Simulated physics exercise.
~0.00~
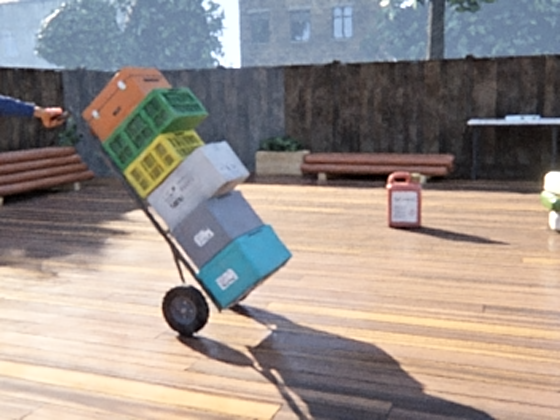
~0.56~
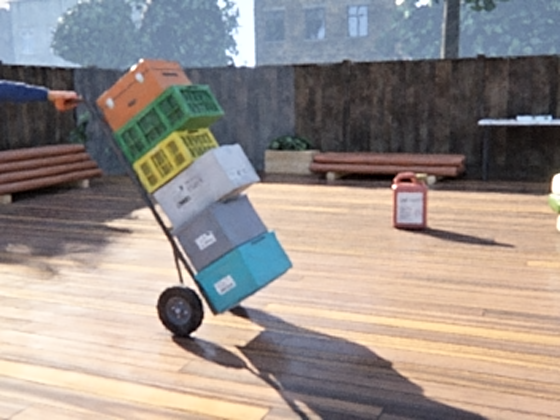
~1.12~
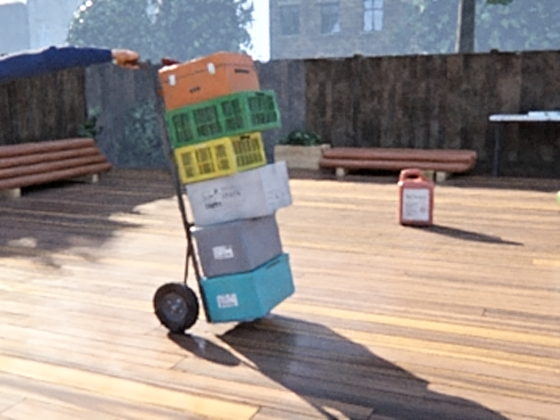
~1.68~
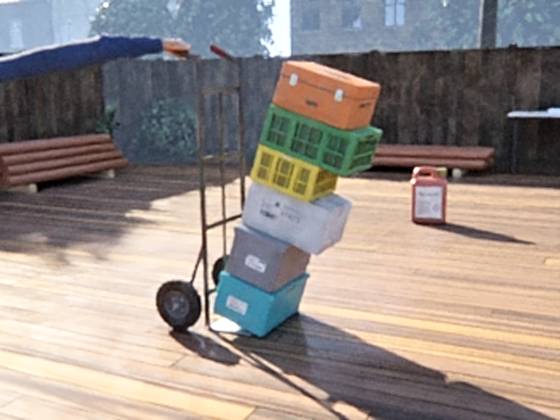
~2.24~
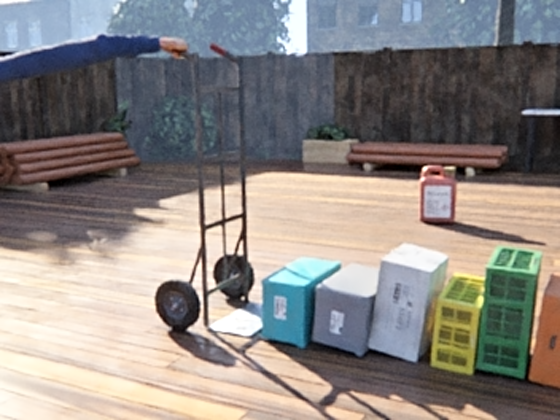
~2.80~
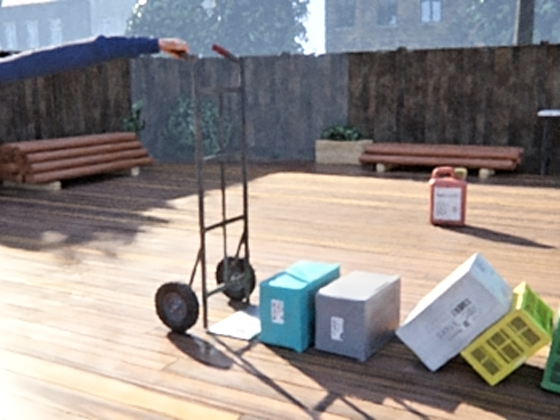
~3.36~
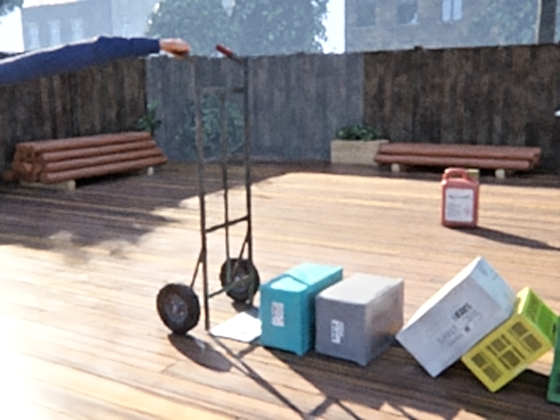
At first, an arm in a blue sleeve holds a tilted hand truck on a sunlit wooden deck, its leaning stack topped by an orange toolbox above green and yellow crates, a white parcel, a grey tote and a turquoise tote. The hand swings the truck upright, and the stack tips away to the right. The whole column topples and lands in a row across the boards. The white parcel and yellow crate then roll further over, and the toolbox leaves view. Finally, the turquoise tote lies over by the plate, the grey tote beside it, while the hand still holds the upright truck.
